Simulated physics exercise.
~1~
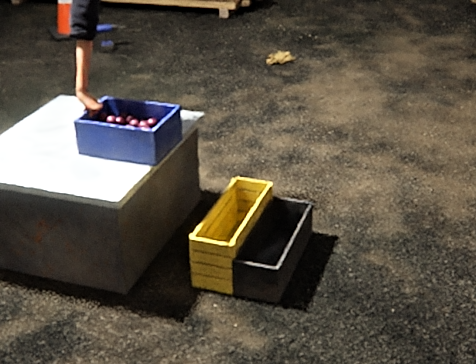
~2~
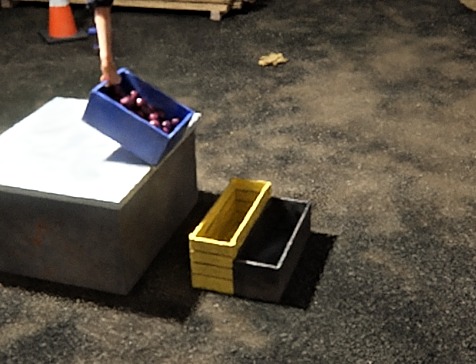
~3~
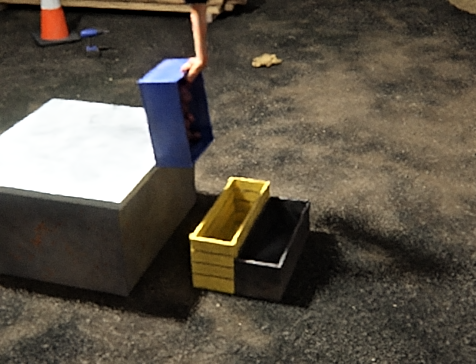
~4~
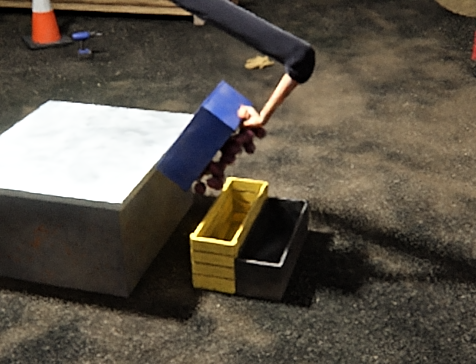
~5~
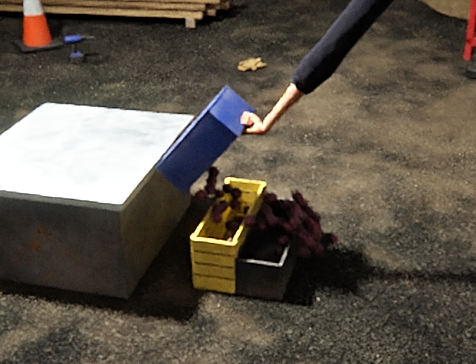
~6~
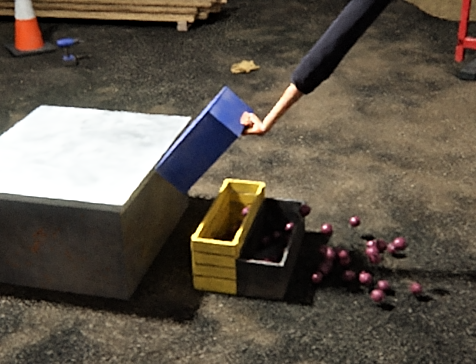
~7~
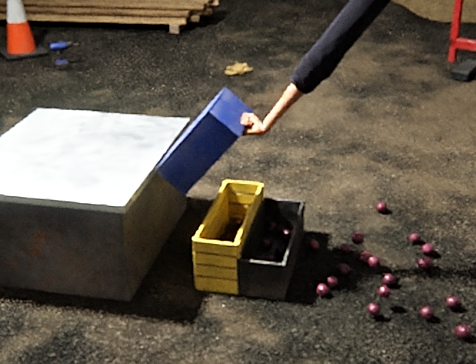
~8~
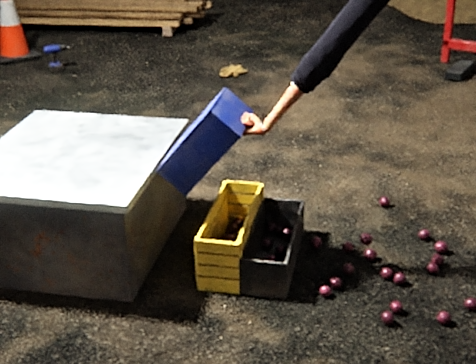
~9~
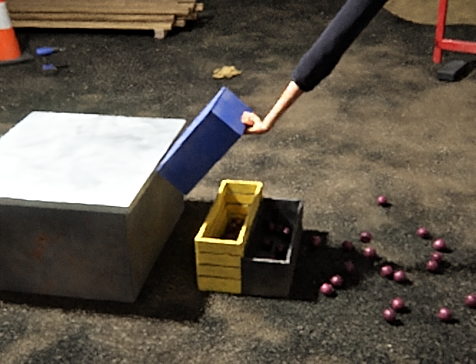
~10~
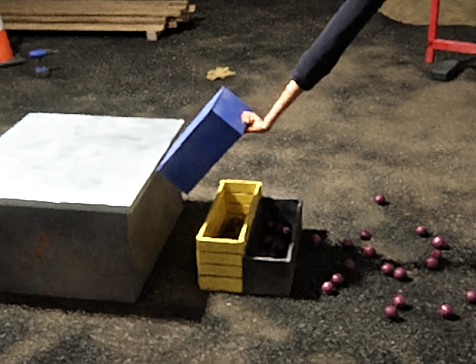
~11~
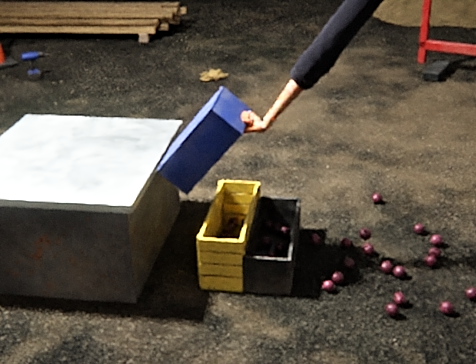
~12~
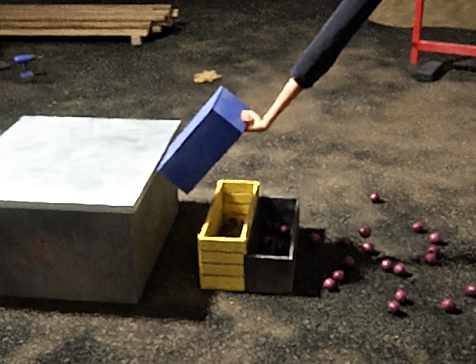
A hand tips the blue tote, spilling red onions into both boxes and across the ground.
